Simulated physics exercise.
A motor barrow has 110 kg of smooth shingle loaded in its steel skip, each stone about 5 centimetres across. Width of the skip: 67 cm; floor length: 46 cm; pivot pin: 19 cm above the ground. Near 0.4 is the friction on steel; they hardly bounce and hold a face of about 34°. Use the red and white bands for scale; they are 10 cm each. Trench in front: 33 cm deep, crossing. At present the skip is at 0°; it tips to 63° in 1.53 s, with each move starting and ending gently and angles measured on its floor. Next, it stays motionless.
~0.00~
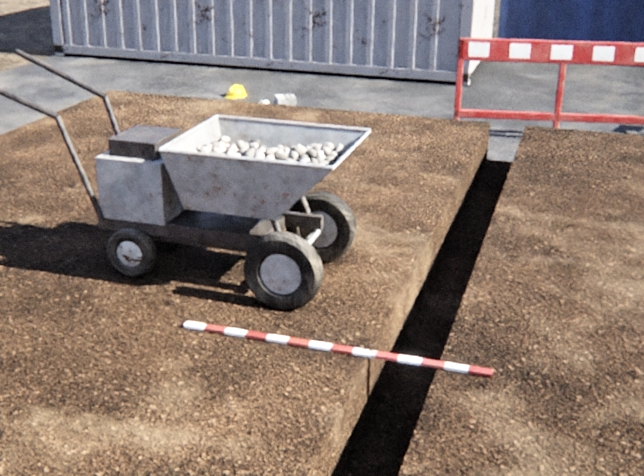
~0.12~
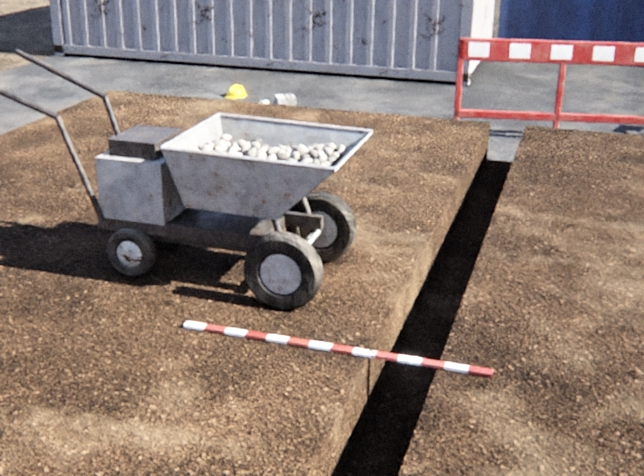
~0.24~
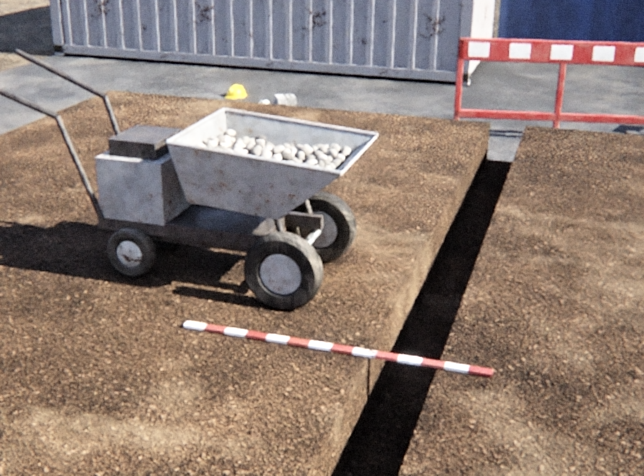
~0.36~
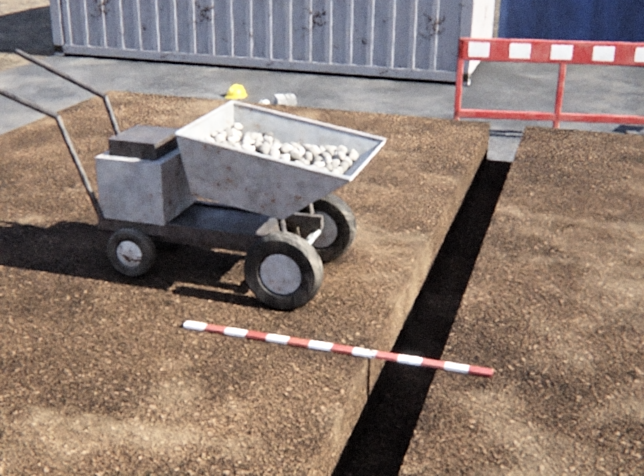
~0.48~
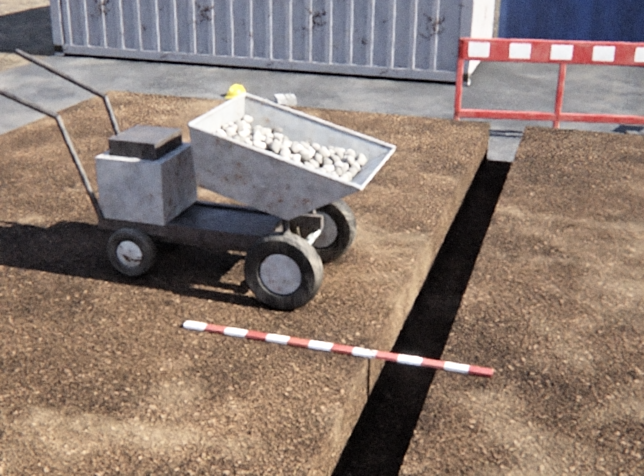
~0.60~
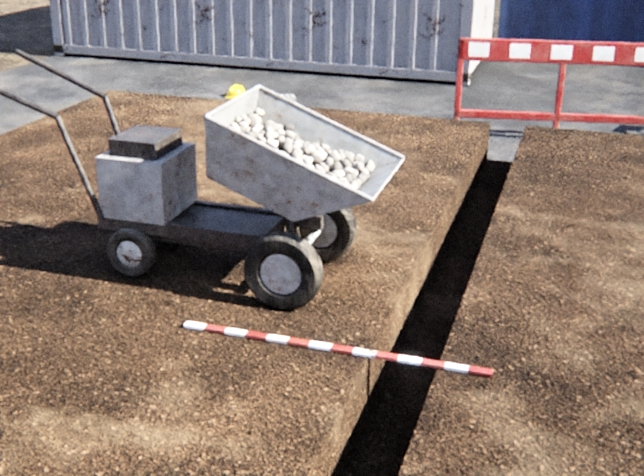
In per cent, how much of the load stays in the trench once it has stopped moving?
I would say about 59 per cent.
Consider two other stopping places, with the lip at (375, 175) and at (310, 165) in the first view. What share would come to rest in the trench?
Roughly 10 per cent, then 90 per cent.
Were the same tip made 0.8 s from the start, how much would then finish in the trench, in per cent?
Near 50 per cent.
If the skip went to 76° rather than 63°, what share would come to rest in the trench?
About 75%.
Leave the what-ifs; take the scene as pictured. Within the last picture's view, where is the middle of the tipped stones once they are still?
Around (450, 341).
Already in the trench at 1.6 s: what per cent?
Something like 30 in a hundred.
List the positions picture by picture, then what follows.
In the first picture, the skip is at 0°, its lip at (333, 168); the top of the load is at (293, 152).
In the second picture, the skip is at 1°, its lip at (335, 170); the top of the load is at (274, 151); the stones move at 0.1 m/s on average.
In the third picture, lip at (342, 173), floor tilted 4°, highest stones at (234, 144); the stones move at 0.3 m/s on average.
In the fourth picture, the skip is at 9°, its lip at (351, 180); the top of the load is at (229, 135); the stones move at 0.4 m/s on average.
In the fifth picture, the skip is at 15°, its lip at (361, 189); the top of the load is at (237, 127); the stones move at 0.4 m/s on average.
In the sixth picture, the skip is at 21°, its lip at (372, 200); the top of the load is at (250, 120); the stones move at 0.5 m/s on average.
After 1.1 s the floor is at 53°; 100 % in the skip; the foremost stones are at (413, 235).
After 1.6 s the floor is at 63°; 51 % in the skip, 29 % in the trench, 20 % past the trench; the foremost stones are at (519, 310).
After 2.0 s the floor is at 63°; 20 % in the skip, 41 % in the trench, 40 % past the trench; the foremost stones are at (610, 325).
After 3.9 s the floor is at 63°; 0 % in the skip, 59 % in the trench, 41 % past the trench; the foremost stones are past the picture's edge.
